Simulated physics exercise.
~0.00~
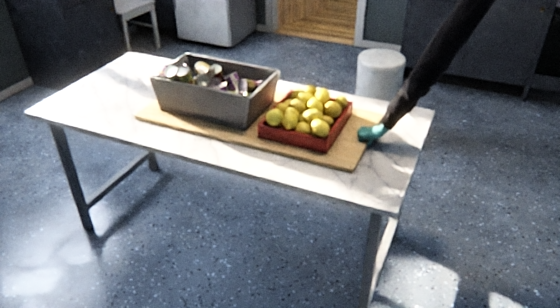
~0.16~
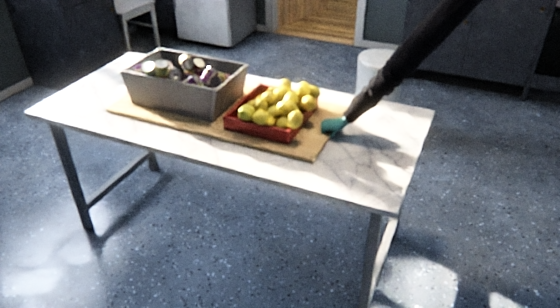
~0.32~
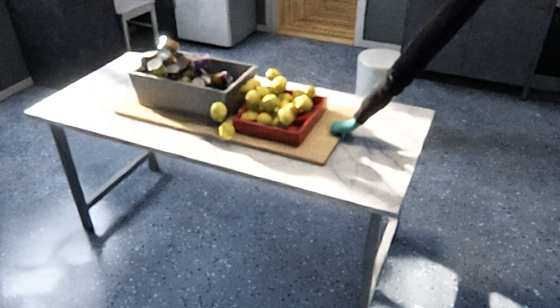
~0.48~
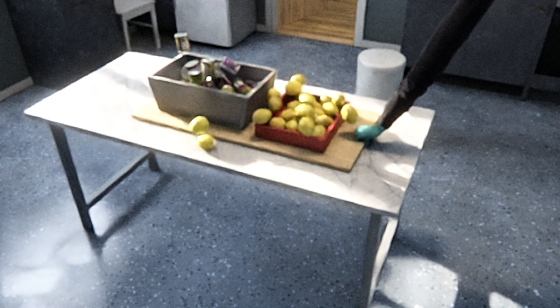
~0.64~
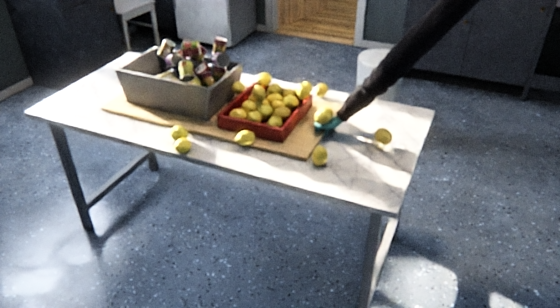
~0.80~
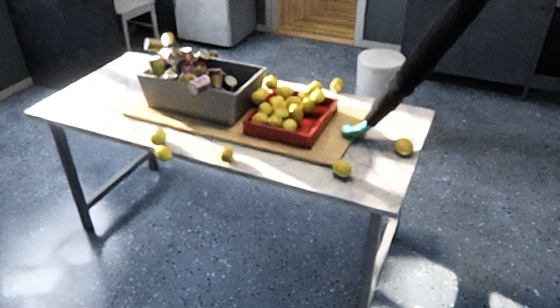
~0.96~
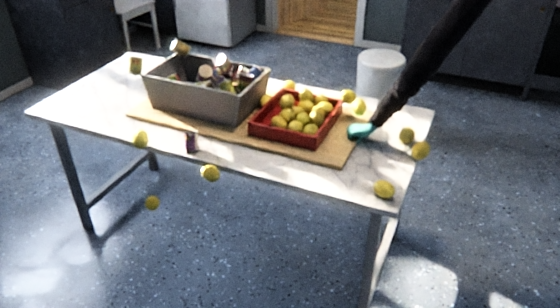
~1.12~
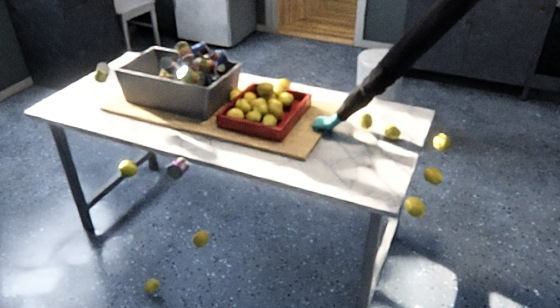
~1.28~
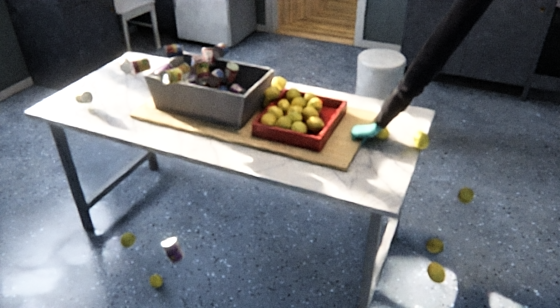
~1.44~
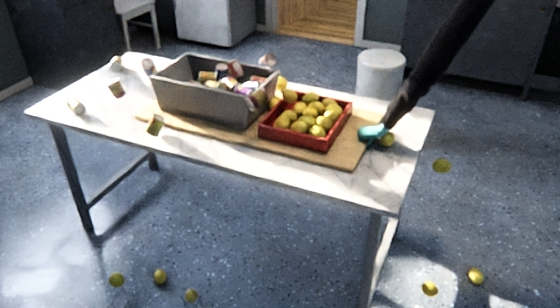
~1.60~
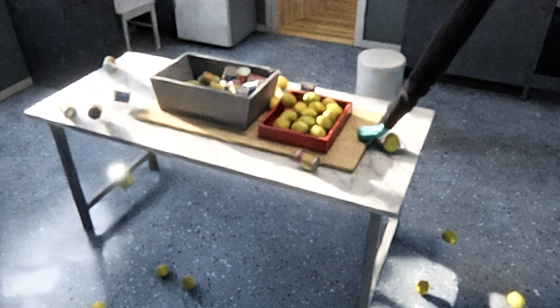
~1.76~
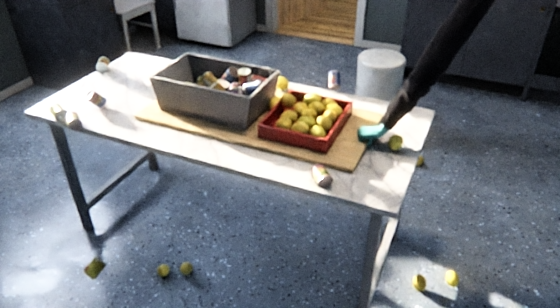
A dark arm with a teal tip reaches from the upper right to a tan board on a pale table, seen from above in a blue-floored room. On the board sit a grey crate of small mixed-colour tins at left and a red crate of yellow lemons at right. The board slides left and back right repeatedly, and lemons spill first, rolling both ways across the table. Tins then tumble from the grey crate as lemons drop to the floor. Finally the board rests at the right, both crates still partly full, with tins scattered on the table and lemons across the floor.
